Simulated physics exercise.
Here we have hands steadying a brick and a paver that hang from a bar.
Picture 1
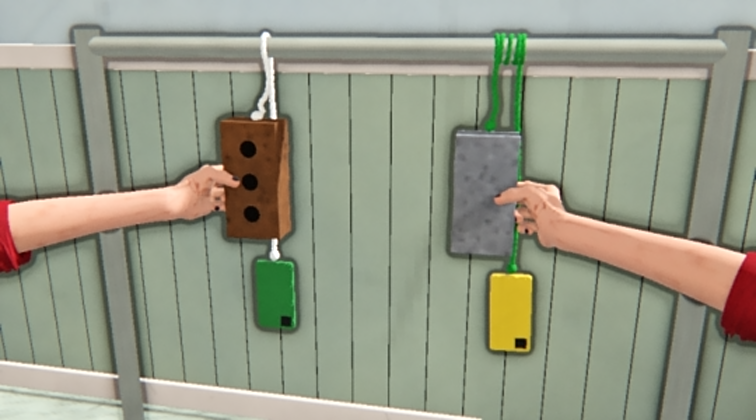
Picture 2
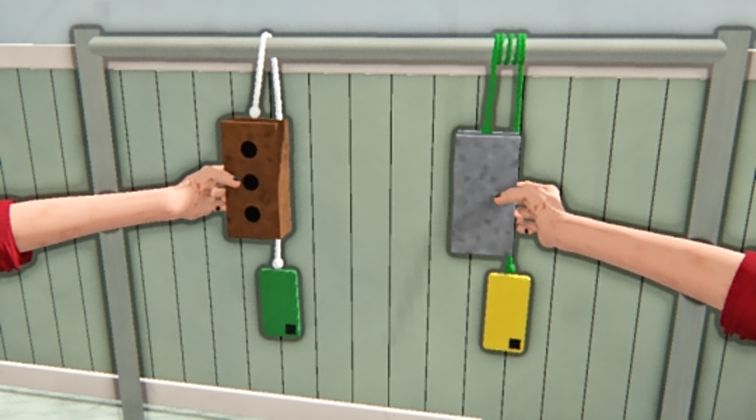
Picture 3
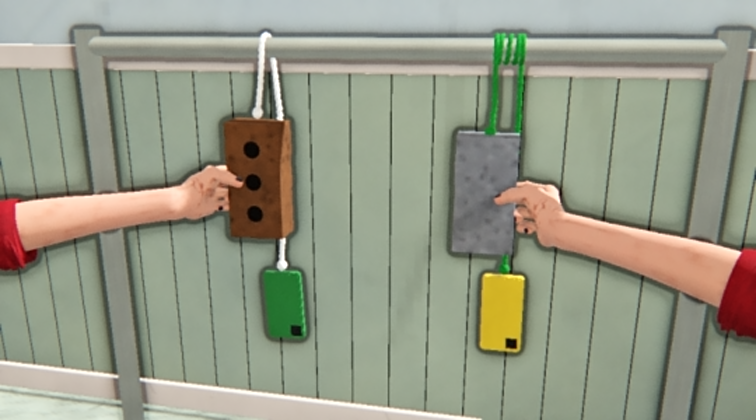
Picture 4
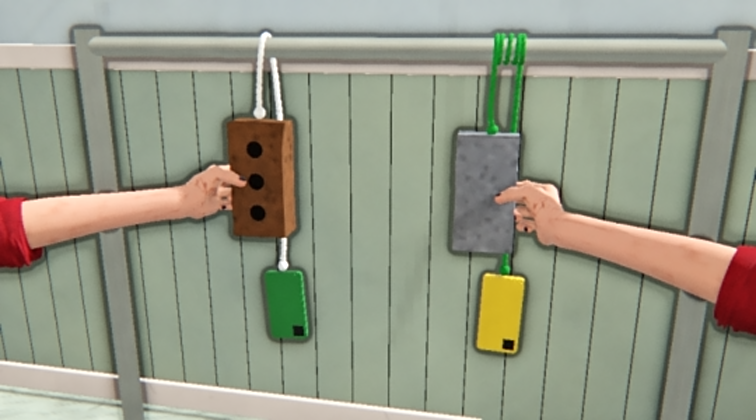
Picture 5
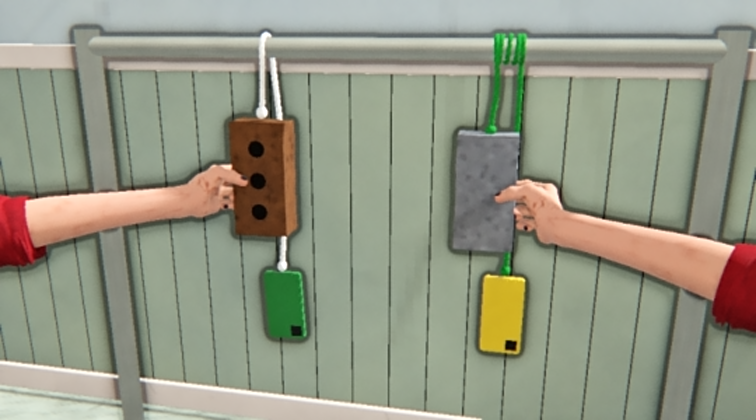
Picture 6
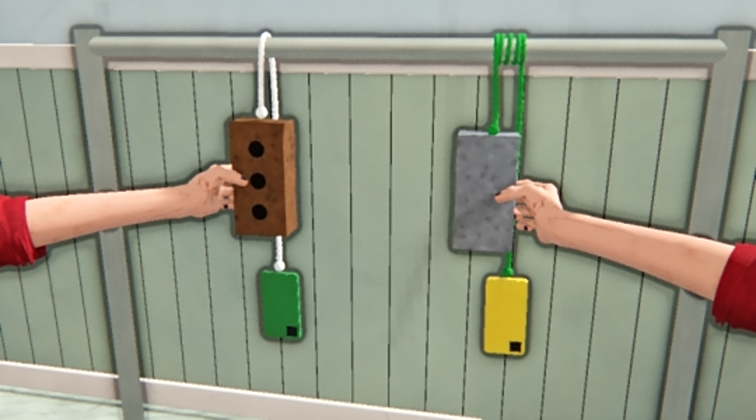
Two phones sway slightly beneath a brick and a grey paver hung from a rail before a pale green fence, seen from the front by a still camera. The reddish-brown brick hangs on white cord above a green phone at left, the paver on green cord above a yellow phone at right. Hands steady both blocks as the brick shifts slightly right and the phones drift gently sideways and partly back.
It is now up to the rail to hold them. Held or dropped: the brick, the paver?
The brick is going to come down for sure; the paver is going to stay put for sure.
Then, 0.38 s later than the last view, brick dropping near (273, 335); paver in the air near (488, 197).
Then, 0.70 s later than the last view, brick on the floor; paver in the air near (491, 195).
Finally, brick on the floor; paver in the air near (490, 195). The brick pulls its rope through and the paver stays hanging.
